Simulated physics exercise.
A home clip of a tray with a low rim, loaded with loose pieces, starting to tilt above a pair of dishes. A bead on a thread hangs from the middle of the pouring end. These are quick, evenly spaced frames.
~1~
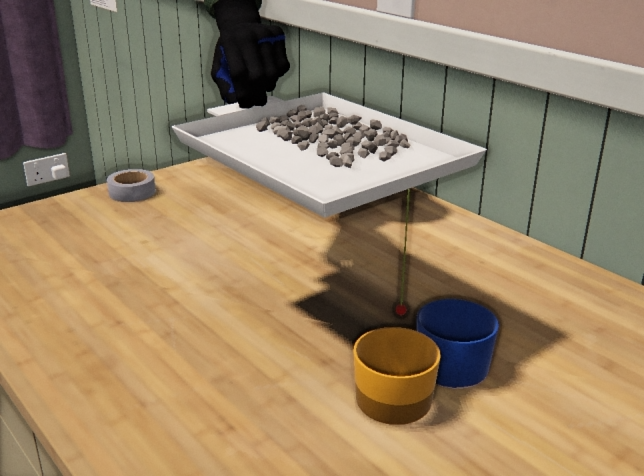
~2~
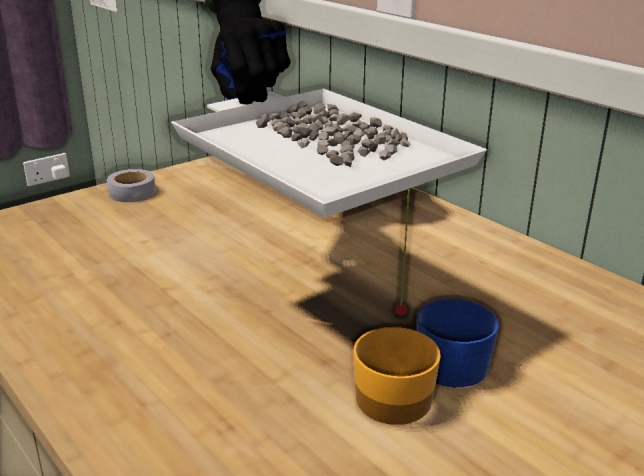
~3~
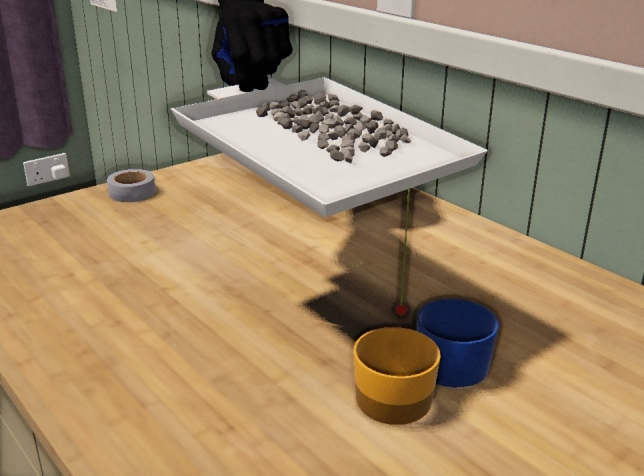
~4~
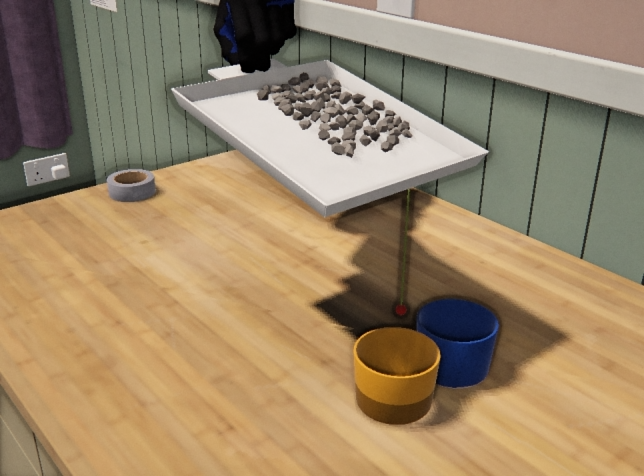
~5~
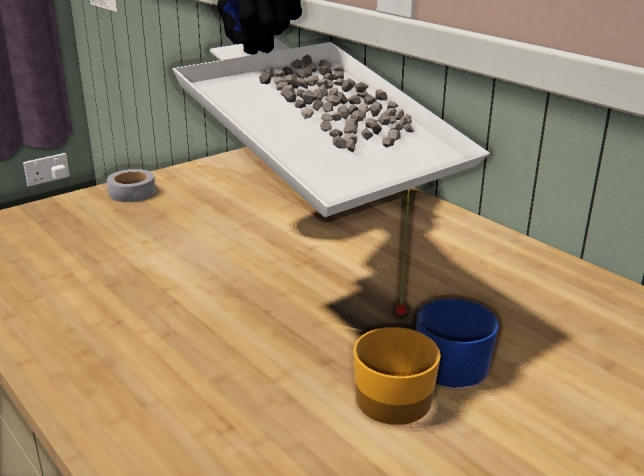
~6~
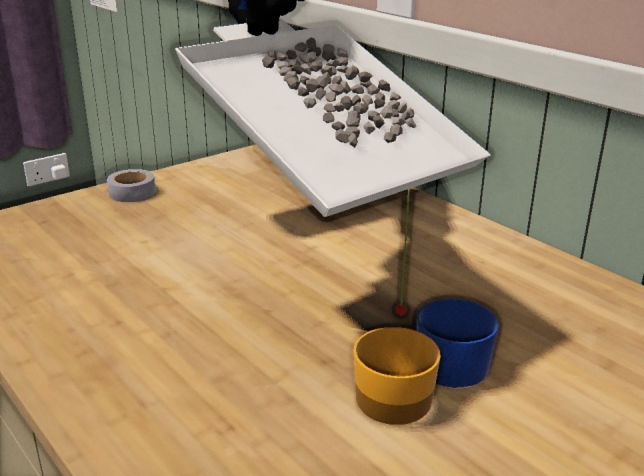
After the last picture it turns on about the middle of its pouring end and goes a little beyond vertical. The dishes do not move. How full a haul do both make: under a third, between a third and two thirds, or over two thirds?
Caught overall: From one third to two thirds.
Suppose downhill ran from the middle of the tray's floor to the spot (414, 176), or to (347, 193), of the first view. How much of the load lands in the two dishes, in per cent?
The first gives 40 %, the second 20 %.
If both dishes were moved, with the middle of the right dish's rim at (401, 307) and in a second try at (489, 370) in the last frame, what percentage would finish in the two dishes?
Near 0 % and 20 %.
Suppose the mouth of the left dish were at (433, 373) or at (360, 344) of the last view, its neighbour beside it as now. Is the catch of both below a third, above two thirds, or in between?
First between a third and two thirds, then below one third.
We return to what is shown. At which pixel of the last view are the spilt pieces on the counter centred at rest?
Near (559, 419).
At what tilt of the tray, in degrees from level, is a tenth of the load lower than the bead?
Roughly 75°.
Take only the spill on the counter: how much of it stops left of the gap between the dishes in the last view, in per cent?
About 10 per cent.
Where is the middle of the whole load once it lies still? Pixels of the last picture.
Around (471, 379).
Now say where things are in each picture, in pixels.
Corners of the pouring end (325, 199) and (477, 149), level; middle of the load (328, 134), bits of gravel; left dish (426, 392); right dish (486, 358); bead on its thread (401, 310), in the first picture.
Corners of the pouring end (325, 199) and (477, 149), level; middle of the load (328, 131), in the second picture.
Corners of the pouring end (326, 199) and (478, 149), tipped barely, level across its low end; middle of the load (329, 123), in the third picture.
Corners of the pouring end (327, 200) and (479, 150), tipped a little, level across its low end; middle of the load (330, 112), in the fourth picture.
Corners of the pouring end (328, 200) and (480, 151), tipped clearly, level across its low end; middle of the load (333, 100), in the fifth picture.
Corners of the pouring end (330, 201) and (482, 152), tipped clearly, level across its low end; middle of the load (336, 89); left dish (426, 392); right dish (486, 358), in the sixth picture.
Just after the last frame, tray tipped steeply; the larger part on the tray; roughly a quarter in the air.
A moment on, tray tipped past a quarter turn; about a tenth on the tray; about a tenth in the left dish; roughly a quarter in the right dish; roughly half outside both; roughly a quarter in the air.
Further on, tray tipped past a quarter turn; about a tenth in the left dish; roughly a third in the right dish; roughly half outside both.
When it is over, tray tipped past a quarter turn; about a tenth in the left dish; roughly a third in the right dish; roughly half outside both.
